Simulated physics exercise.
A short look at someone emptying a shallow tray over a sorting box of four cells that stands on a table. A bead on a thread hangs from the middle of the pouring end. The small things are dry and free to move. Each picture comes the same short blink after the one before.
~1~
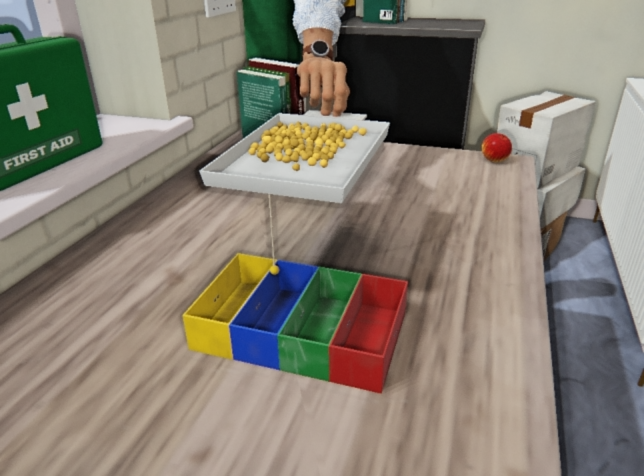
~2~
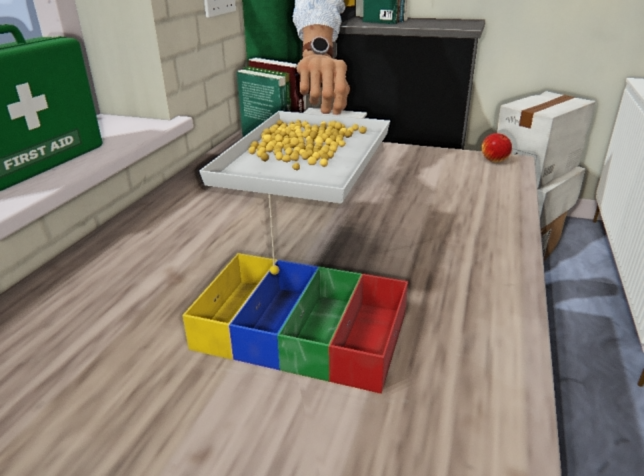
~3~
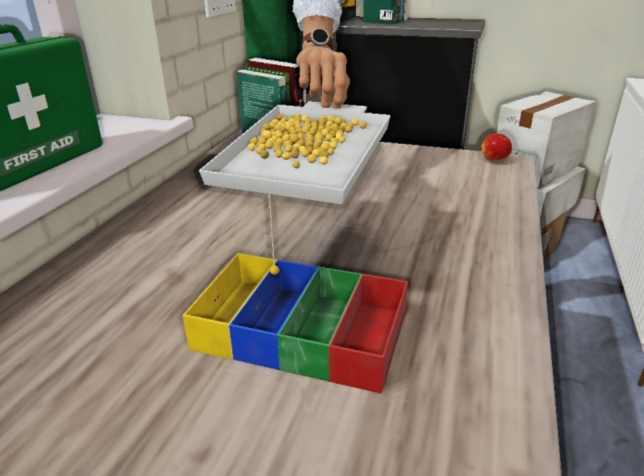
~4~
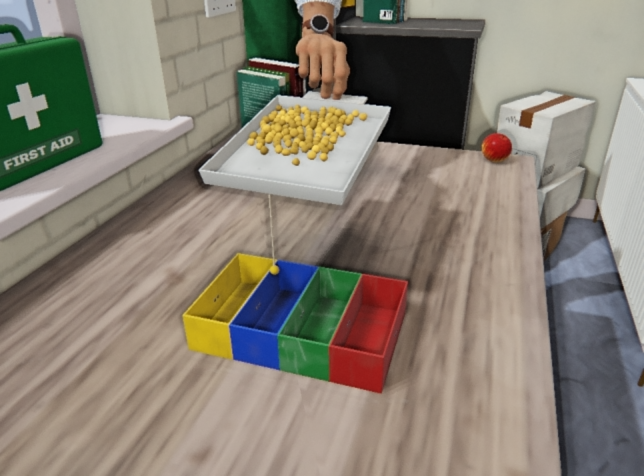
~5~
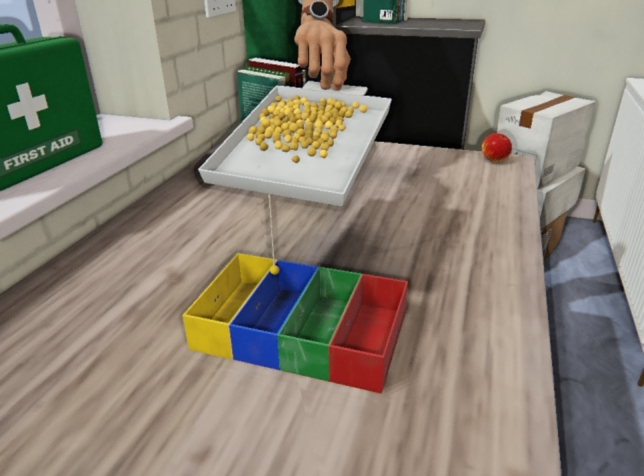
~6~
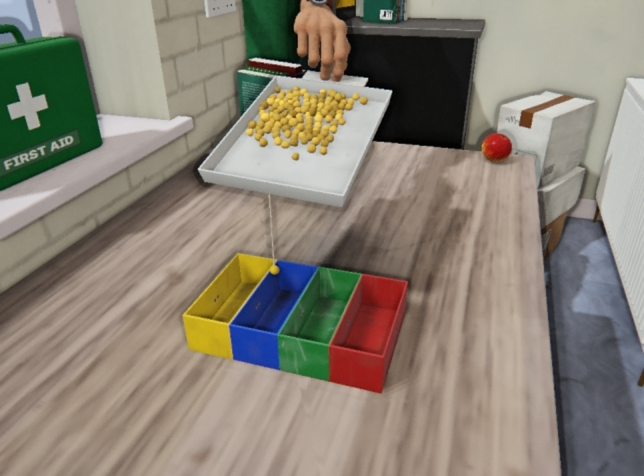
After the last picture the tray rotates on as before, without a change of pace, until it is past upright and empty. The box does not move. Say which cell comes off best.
Most goes to the green cell.
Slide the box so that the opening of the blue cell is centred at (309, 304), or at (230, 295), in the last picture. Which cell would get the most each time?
The first try: Blue. The second: Red.
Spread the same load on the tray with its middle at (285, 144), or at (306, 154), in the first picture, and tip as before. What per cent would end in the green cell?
Roughly 40 per cent, and 50 per cent.
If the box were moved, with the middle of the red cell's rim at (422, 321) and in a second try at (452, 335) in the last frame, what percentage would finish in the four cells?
First some 90, then 70 per cent.
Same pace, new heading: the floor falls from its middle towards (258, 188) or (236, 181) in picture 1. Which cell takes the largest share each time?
One: The yellow cell. Two: Yellow.
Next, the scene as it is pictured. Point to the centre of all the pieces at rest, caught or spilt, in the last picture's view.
Roughly at (301, 342).
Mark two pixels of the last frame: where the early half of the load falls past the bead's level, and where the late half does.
First near (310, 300), later near (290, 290).
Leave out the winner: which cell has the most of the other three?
The runner-up: Blue.
Shortly afterwards, tray tipped steeply; all but a few on the tray; only a few falling or outside the box.
Next, tray tipped right over; all but a few on the tray; only a few in the green cell; only a few in the blue cell; only a few falling or outside the box.
Some moments later, tray tipped past a quarter turn; near half in the green cell; near a third in the blue cell; a little in the yellow cell; a little in the red cell; only a few falling or outside the box.
In the end, tray tipped past a quarter turn; near half in the green cell; near a third in the blue cell; a little in the yellow cell; a little in the red cell; only a few outside the box.
